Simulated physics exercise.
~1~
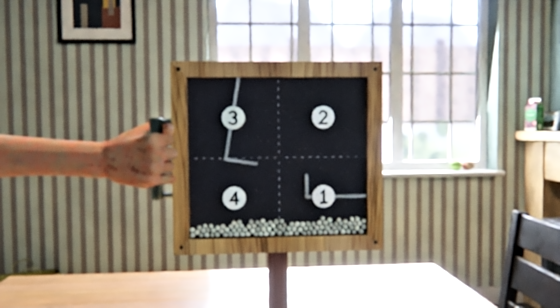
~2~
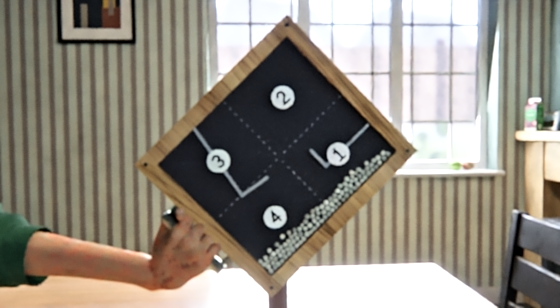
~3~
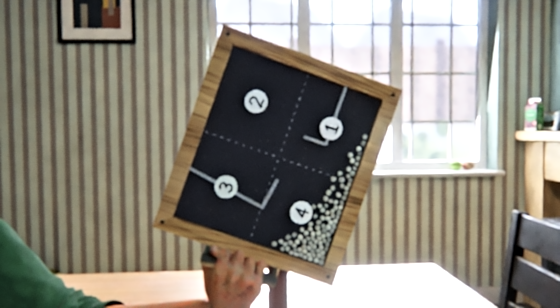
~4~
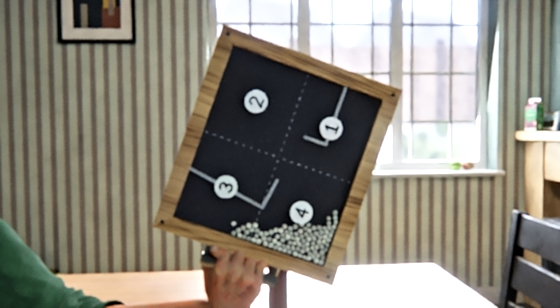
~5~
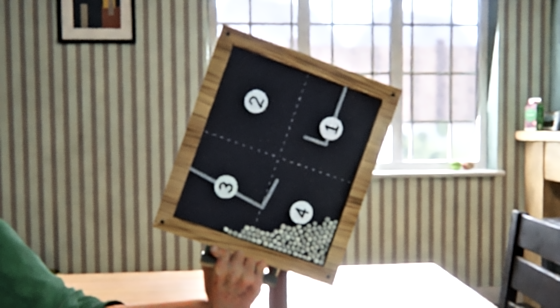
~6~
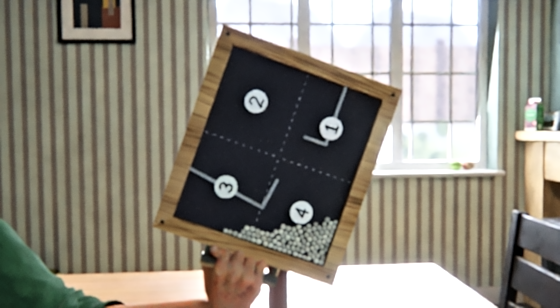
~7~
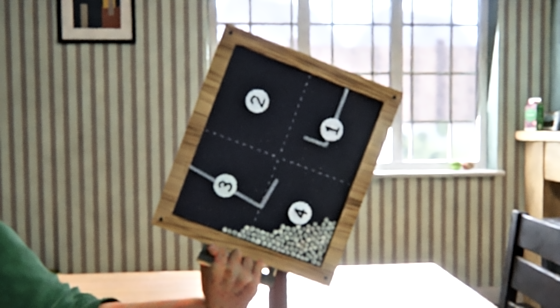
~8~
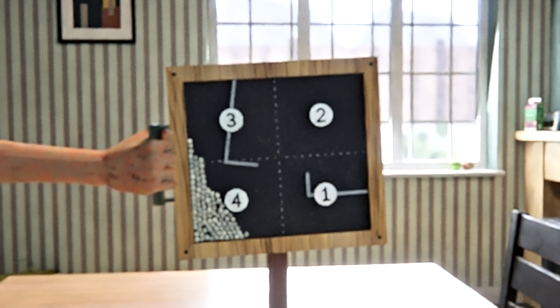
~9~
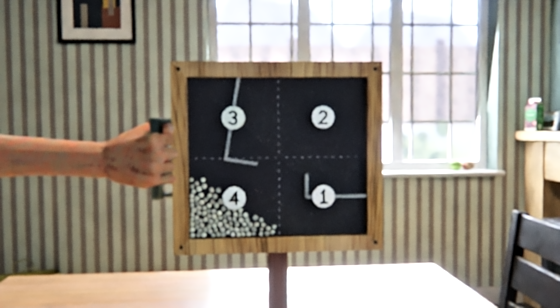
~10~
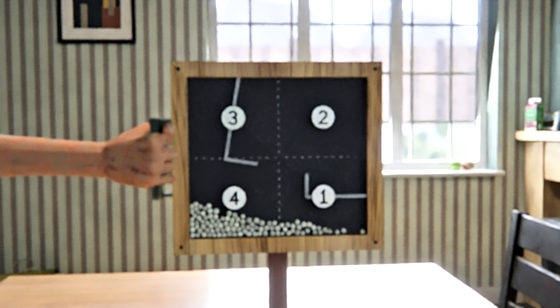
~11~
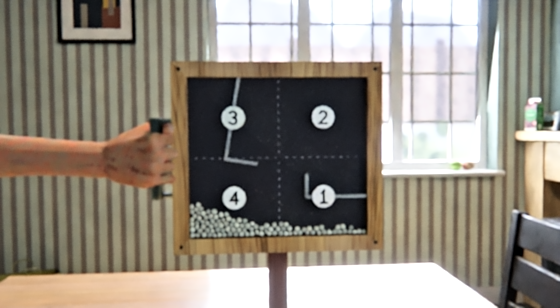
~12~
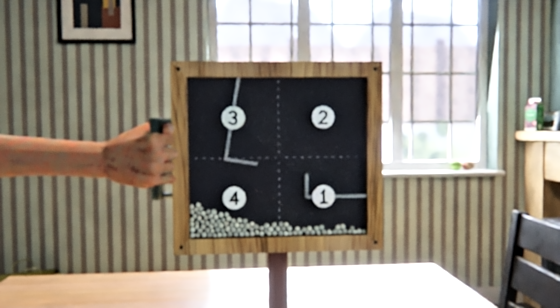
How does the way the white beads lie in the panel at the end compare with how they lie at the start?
They lie along the bottom edge both times, but the fairly even layer seen at the start has become a layer that is deeper at the left and thinner toward the right.
